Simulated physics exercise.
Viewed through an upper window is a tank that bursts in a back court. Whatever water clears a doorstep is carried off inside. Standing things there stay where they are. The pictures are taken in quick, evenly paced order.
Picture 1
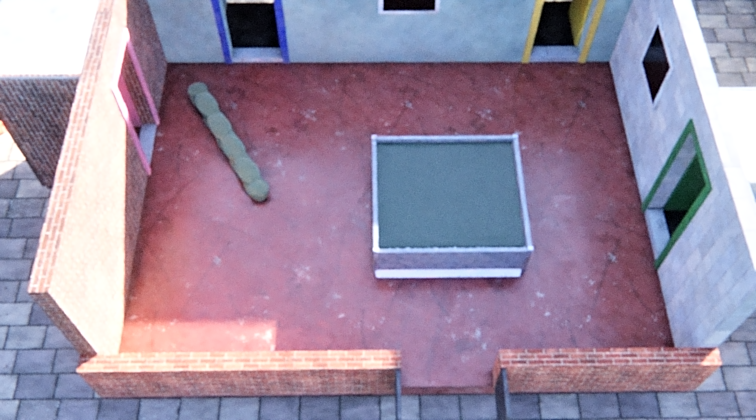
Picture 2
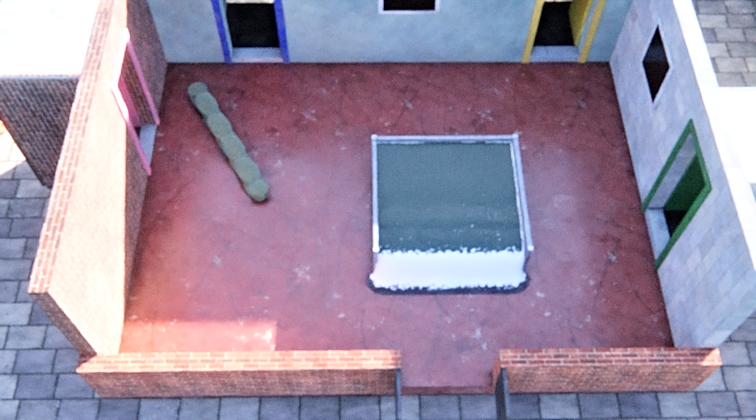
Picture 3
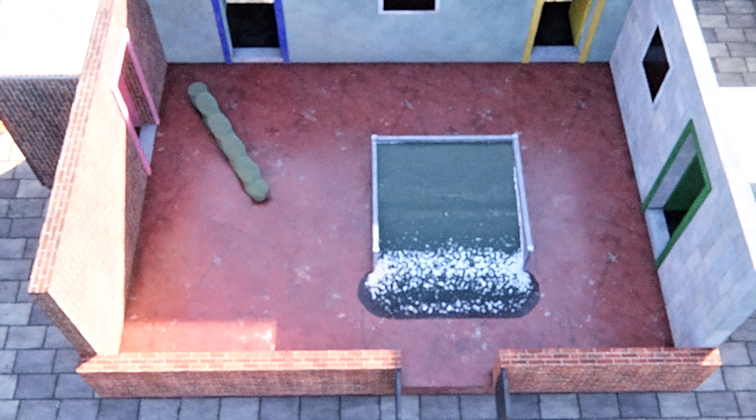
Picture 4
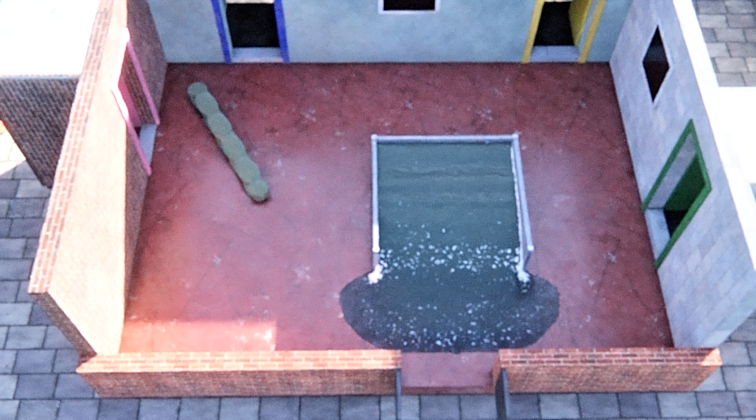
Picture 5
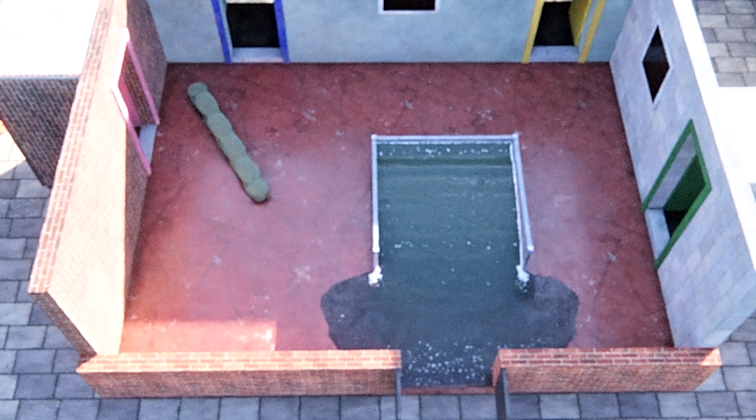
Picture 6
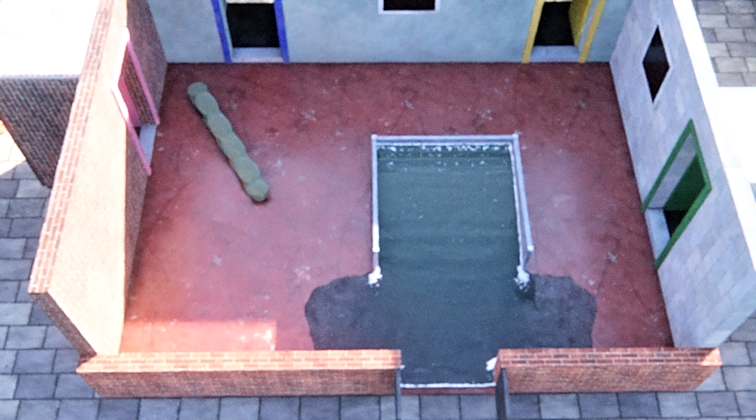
The footage shows a walled red courtyard from above, where the near side of a rectangular water tank gives way and dark water foams out, spreads across the floor to both sides, and runs into the gap in the low brick wall.
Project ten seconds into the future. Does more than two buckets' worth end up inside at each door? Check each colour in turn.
The green door no, two at most; the yellow door no, two at most; the blue door no, two at most; the pink door no, two at most.
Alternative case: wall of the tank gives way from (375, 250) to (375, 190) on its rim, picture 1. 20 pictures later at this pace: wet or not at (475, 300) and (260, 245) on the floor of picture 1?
First place still bare, second place drenched.
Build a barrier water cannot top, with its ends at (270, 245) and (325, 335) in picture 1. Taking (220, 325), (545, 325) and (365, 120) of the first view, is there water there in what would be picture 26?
Taking the three spots in turn, they are inundated, inundated and unwetted.
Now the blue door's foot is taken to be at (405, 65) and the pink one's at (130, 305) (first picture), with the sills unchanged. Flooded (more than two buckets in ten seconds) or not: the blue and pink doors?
In that case the blue door keeps within it while the pink door runs past it.
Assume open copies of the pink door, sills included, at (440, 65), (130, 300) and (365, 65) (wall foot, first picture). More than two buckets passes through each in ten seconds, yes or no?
Well, the first is below the limit, the next is above the limit, and the last is below the limit.
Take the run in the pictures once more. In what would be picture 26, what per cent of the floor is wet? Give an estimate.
Close to 40 %.
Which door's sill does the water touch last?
Looks like the blue door.
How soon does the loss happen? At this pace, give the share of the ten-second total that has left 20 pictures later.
It comes to around 75 per cent.
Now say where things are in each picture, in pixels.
The first picture shows the water tank at (448, 194) is whole and still.
In the second picture, water pours out at (450, 263) and has run to (370, 277).
In the third picture, the front is at (366, 299), out from the gap at (450, 264).
In the fourth picture, the front is at (350, 315), out from the gap at (450, 265).
In the fifth picture, water pours out at (450, 265) and has run to a hidden place.
In the sixth picture, water pours out at (450, 265) and has run to a hidden place.
A moment on, water covers 15 % of the floor; the green door not reached, the yellow door not reached, the blue door not reached, the pink door not reached.
Next, water covers 25 % of the floor; the green door not reached, the yellow door not reached, the blue door not reached, the pink door not reached.
Then, water covers 40 % of the floor; the green door wet at the sill, nothing in, the yellow door not reached, the blue door not reached, the pink door not reached.
Later, water covers 65 % of the floor; the green door wet at the sill, nothing in, the yellow door wet at the sill, nothing in, the blue door not reached, the pink door wet at the sill, nothing in.
In the end, water covers 90 % of the floor; the green door wet at the sill, nothing in, the yellow door wet at the sill, nothing in, the blue door wet at the sill, nothing in, the pink door under two buckets in.
